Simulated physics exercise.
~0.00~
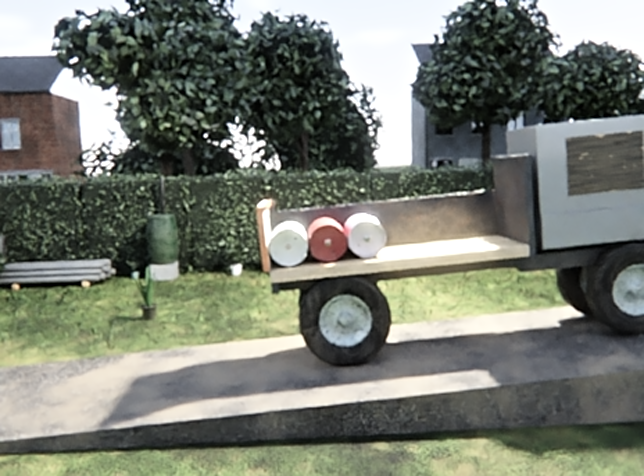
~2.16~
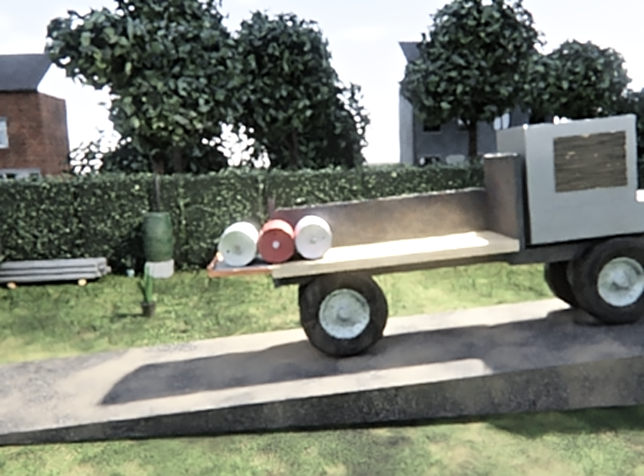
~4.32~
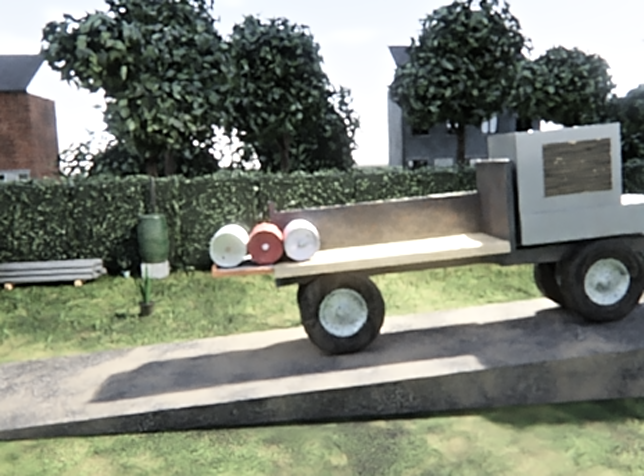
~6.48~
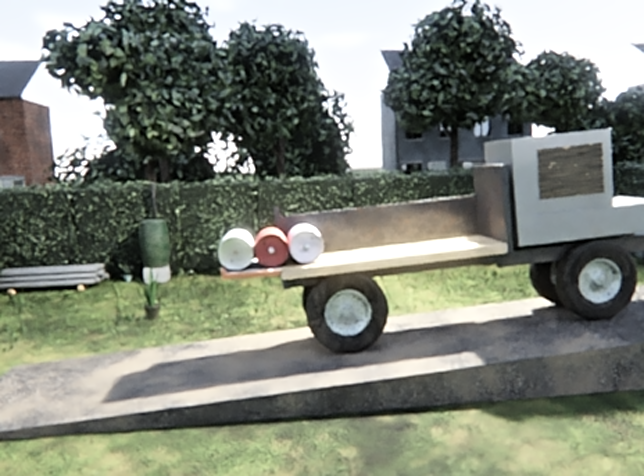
A flatbed truck with a pale cab stands on a sloping grey ramp, its open rear lower and to the left, seen side-on from a gently drifting view. Green grass, a hedge, trees and brick houses lie behind it, with a green barrel and stacked pipes at left. Three kegs, a red one between two whitish ones, sit against the upright tailgate. The tailgate drops level, and the kegs roll left onto it together. They shift slightly, then settle side by side, the red keg still in the middle, resting on the lowered tailgate with none fallen.
